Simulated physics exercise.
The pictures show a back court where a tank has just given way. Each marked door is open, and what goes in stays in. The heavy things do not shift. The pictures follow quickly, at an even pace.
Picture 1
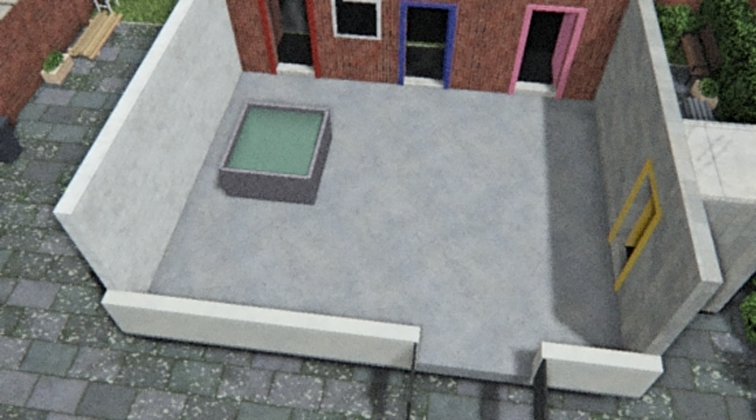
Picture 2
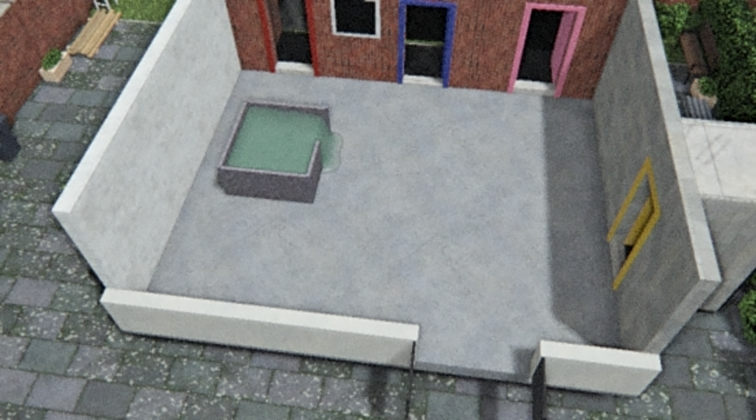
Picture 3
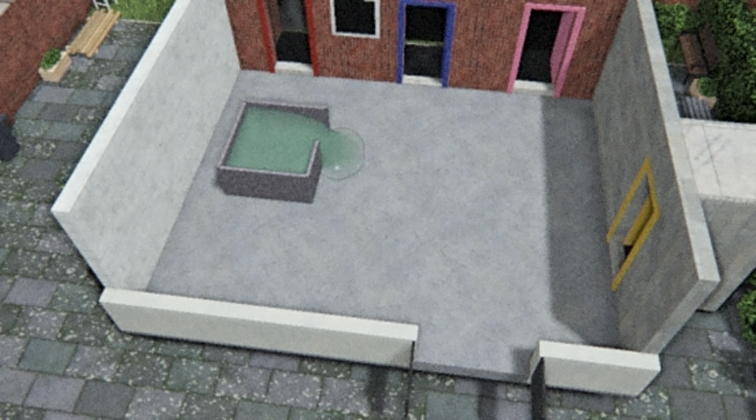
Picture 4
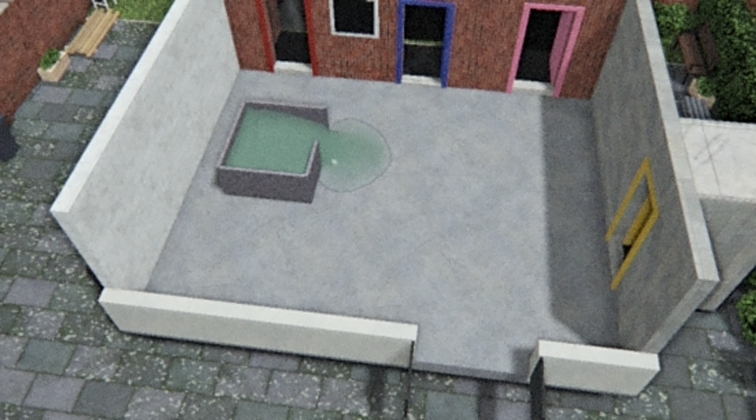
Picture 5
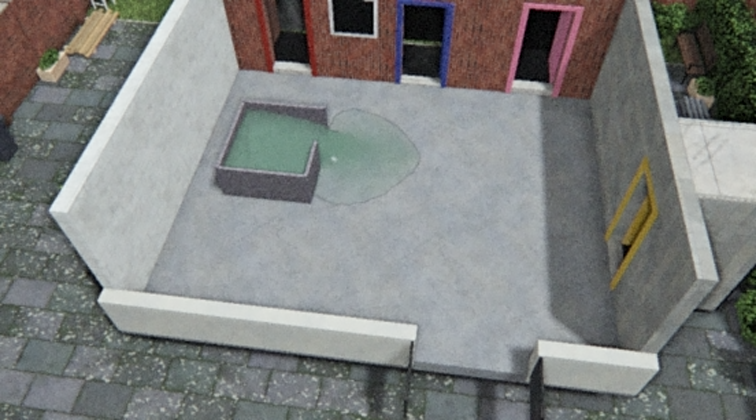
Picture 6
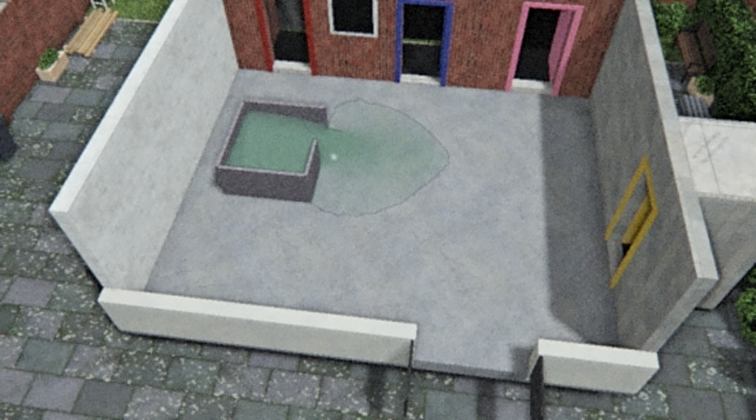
Green water pours from a gap in the right side of a square, dark-walled tank and spreads rightward across the grey floor in a thin, widening sheet. The walled court is seen from high above, with red, blue and pink doorways in the brick wall behind and a yellow-edged opening at right. The tank stands at left, its water still at first, and the view barely shifts.
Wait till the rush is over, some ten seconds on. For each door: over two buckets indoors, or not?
The yellow door takes more than that; the red door stays under that; the pink door stays under that; the blue door takes more than that.
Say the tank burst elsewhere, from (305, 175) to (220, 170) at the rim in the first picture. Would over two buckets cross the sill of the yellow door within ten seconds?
In short: Yellow door floods.
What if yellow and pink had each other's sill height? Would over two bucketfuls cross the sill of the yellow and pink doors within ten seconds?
The yellow door stays under; the pink door floods.
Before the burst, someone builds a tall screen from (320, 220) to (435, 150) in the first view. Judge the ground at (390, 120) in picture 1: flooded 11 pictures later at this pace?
Verdict: Covered.
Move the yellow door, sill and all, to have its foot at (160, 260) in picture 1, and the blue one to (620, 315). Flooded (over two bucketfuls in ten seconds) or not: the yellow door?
My reading: The yellow one holds.
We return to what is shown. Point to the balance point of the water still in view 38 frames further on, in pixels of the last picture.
Roughly at (466, 178).
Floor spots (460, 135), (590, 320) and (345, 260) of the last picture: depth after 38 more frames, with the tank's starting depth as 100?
In that order: 2, 10 and 0 per cent.
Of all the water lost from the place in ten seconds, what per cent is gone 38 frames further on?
Some 45 per cent.
A moment on, water covers 30 % of the floor; the yellow door not reached, the red door not reached, the pink door not reached, the blue door wet at the sill, nothing in.
Next, water covers 45 % of the floor; the yellow door not reached, the red door not reached, the pink door wet at the sill, nothing in, the blue door over two buckets in.
Then, water covers 55 % of the floor; the yellow door under two buckets in, the red door not reached, the pink door wet at the sill, nothing in, the blue door over two buckets in.
Later, water covers 50 % of the floor; the yellow door over two buckets in, the red door not reached, the pink door wet at the sill, nothing in, the blue door over two buckets in.
In the end, water covers 70 % of the floor; the yellow door over two buckets in, the red door not reached, the pink door wet at the sill, nothing in, the blue door over two buckets in.
